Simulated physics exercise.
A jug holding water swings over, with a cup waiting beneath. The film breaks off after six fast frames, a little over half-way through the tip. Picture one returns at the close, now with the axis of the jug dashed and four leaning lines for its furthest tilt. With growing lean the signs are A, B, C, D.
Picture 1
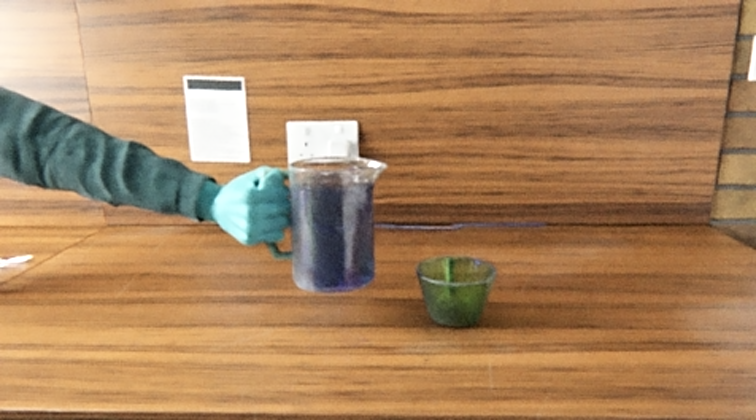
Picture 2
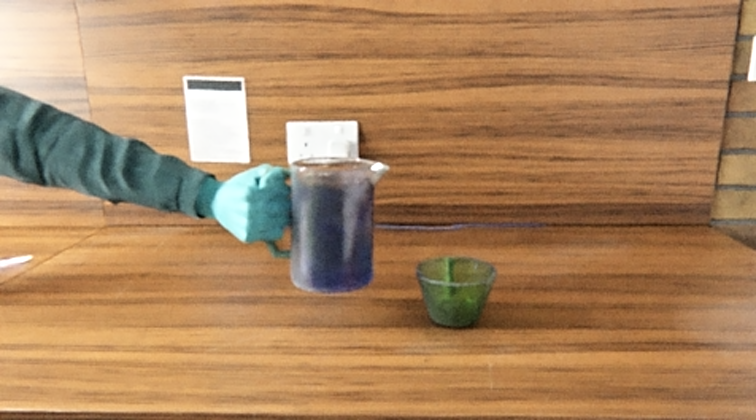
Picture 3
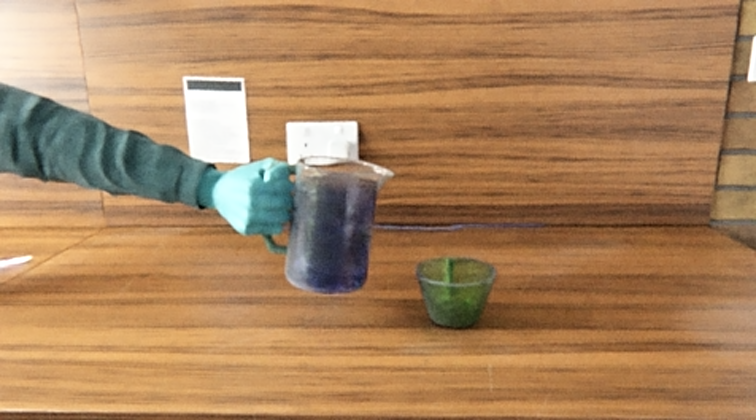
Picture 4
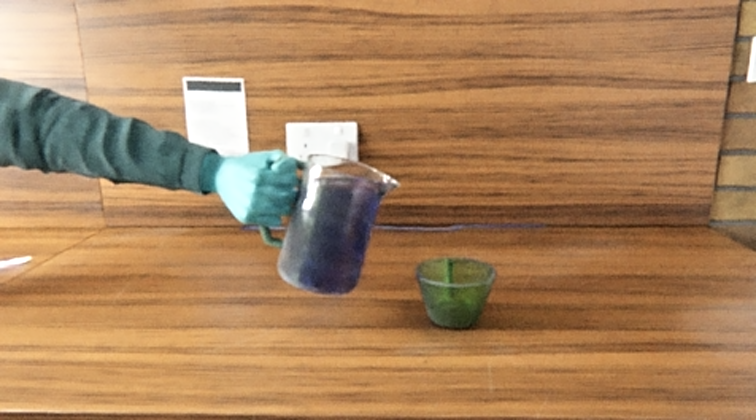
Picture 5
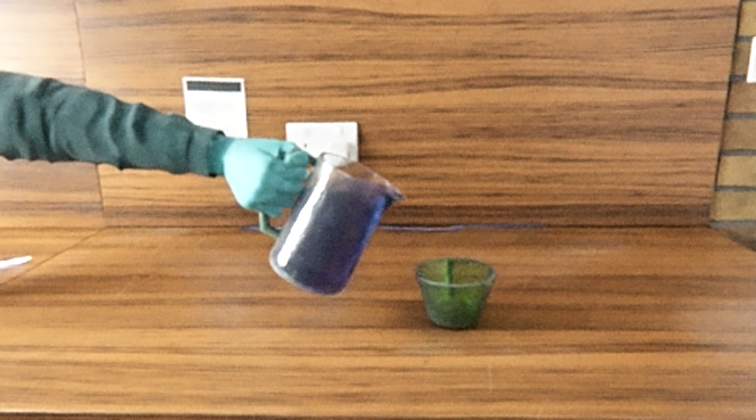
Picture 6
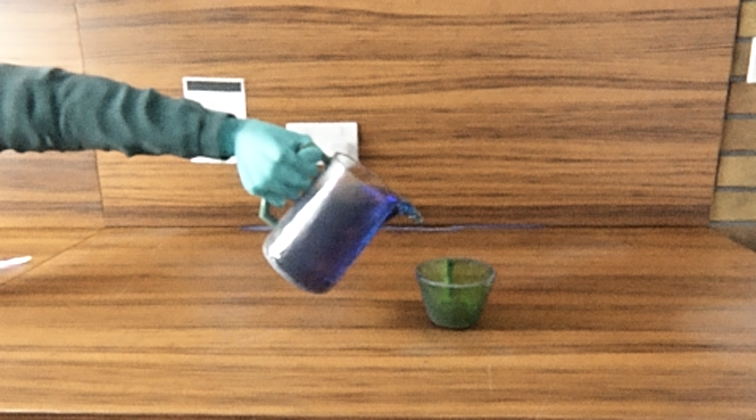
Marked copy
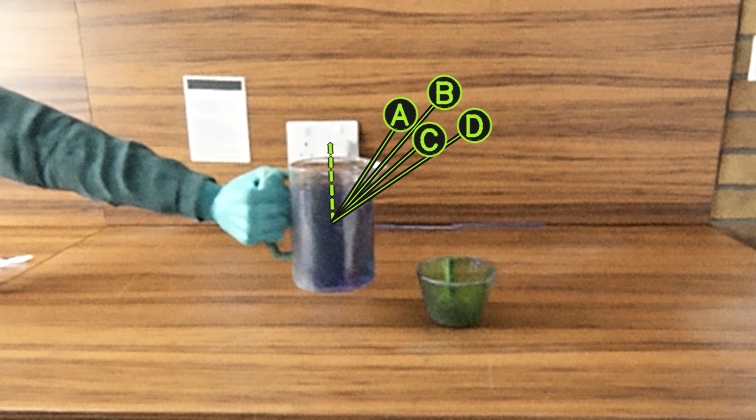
A gloved teal hand at the end of a dark green sleeve, reaching in from the left, holds a clear jug of dark bluish-purple liquid upright, then tilts it steadily rightward until liquid emerges over the lip. A small green glass cup sits still to the jug's lower right on a wood-grain surface. The steady camera faces a matching wood-panelled wall with a white paper and a pale wall plate.
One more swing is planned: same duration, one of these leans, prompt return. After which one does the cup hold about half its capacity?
The best tilt is C.
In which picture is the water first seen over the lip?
Picture 6.
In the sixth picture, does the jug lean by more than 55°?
No, it does not.
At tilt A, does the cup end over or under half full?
Under.
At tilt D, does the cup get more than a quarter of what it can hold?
Yes, it does.
On the marked copy, A at (393, 130); B at (433, 105); C at (415, 148); D at (460, 135).
If A is chosen, the cup ends with about 19 % of what it can hold.
If B is chosen, the cup ends with about 33 % of what it can hold.
If C is chosen, the cup ends with about 50 % of what it can hold.
If D is chosen, the cup ends with about 71 % of what it can hold.
